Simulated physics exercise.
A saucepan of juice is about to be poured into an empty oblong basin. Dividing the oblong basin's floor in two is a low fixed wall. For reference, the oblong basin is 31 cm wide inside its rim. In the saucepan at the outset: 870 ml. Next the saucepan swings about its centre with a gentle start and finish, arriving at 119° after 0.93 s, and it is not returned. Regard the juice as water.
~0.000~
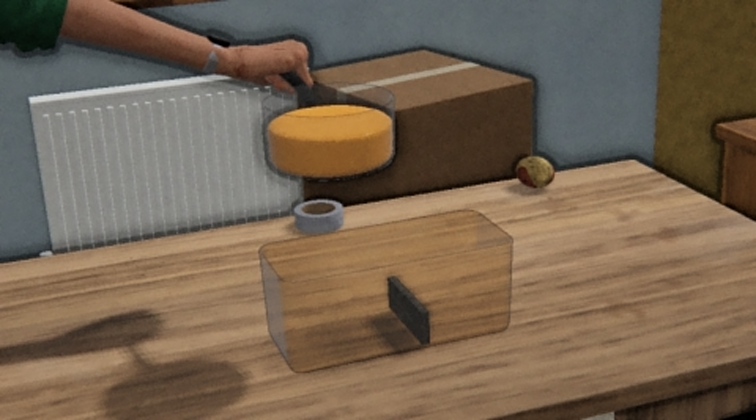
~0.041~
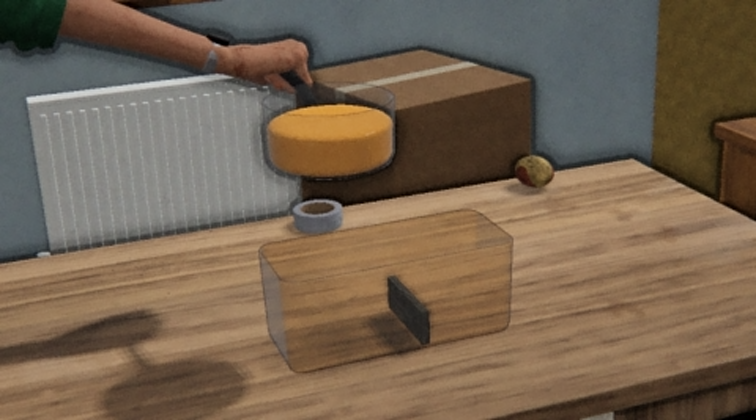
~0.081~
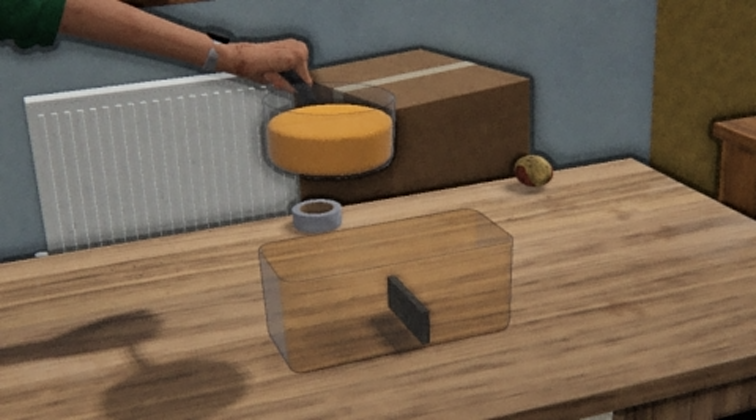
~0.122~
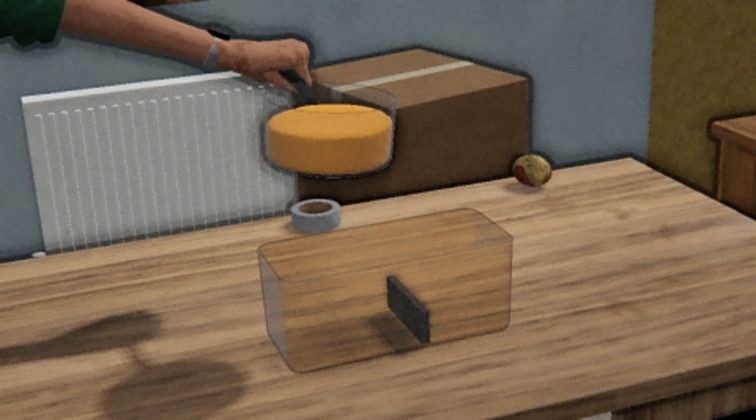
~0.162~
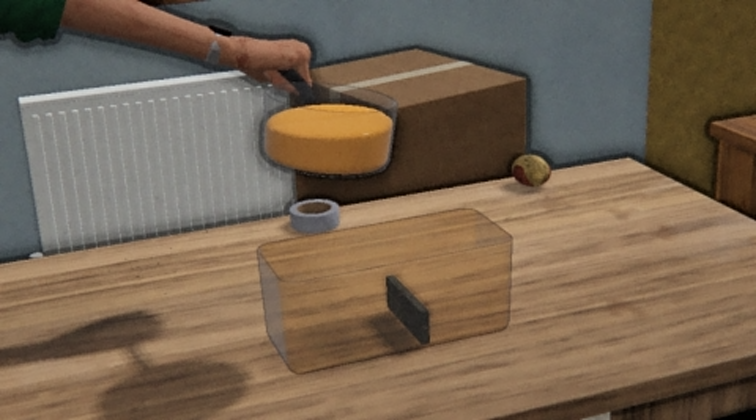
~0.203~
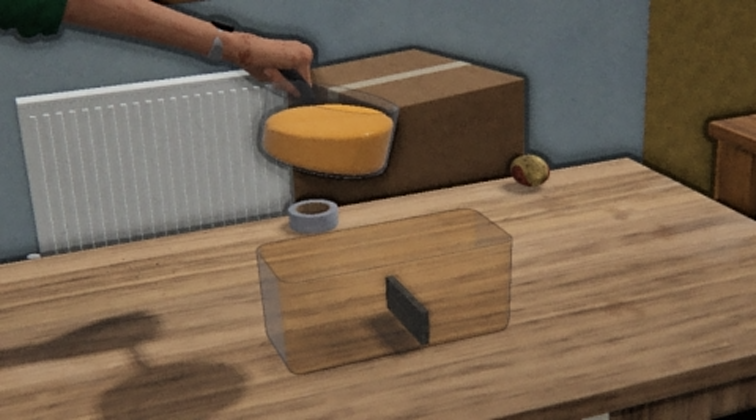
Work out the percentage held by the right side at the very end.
I would put it at 62 per cent.
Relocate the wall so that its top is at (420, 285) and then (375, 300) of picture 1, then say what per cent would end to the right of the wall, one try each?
Around 50 and 90 percent, in that order.
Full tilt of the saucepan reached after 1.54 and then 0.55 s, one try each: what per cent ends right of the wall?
Try 1: Approx. 80 %; try 2: Approx. 50 %.
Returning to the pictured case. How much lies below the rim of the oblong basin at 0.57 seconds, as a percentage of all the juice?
I'd put it near 8 percent.
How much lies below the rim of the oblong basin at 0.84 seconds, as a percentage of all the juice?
The fraction sits near 80 in a hundred.
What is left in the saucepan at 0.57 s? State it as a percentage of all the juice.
I'd estimate some 50 % remains.
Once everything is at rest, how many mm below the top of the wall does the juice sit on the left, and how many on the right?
Left about 32 mm, while the right is about 10 mm.
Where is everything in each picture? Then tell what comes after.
Tilt 0°; pouring edge (389, 93); surface from (268, 130) to (386, 113); the oblong basin's rim runs from (270, 266) to (495, 226); the wall's top is at (408, 295), in the first frame.
Tilt 1°; pouring edge (389, 93); surface from (268, 129) to (386, 113), in the second frame.
Tilt 2°; pouring edge (390, 94); surface from (268, 128) to (386, 113), in the third frame.
Tilt 5°; pouring edge (391, 96); surface from (267, 128) to (386, 113), in the fourth frame.
Tilt 9°; pouring edge (392, 100); surface from (267, 128) to (386, 113), in the fifth frame.
Tilt 13°; pouring edge (393, 105); surface from (266, 127) to (387, 114), in the sixth frame.
By 0.57 s the tilt is 80° and 49 per cent is still to pour, 0 is left of the wall and 8 right of it.
By 0.84 s the tilt is 116° and 5 per cent is still to pour, 15 is left of the wall and 66 right of it.
By 1.12 s the tilt is 119° and 0 per cent is still to pour, 34 is left of the wall and 64 right of it.
By 1.43 s the tilt is 119° and 0 per cent is still to pour, 36 is left of the wall and 63 right of it.
At rest 36 per cent lies left of the wall, 62 right of it and 2 outside.
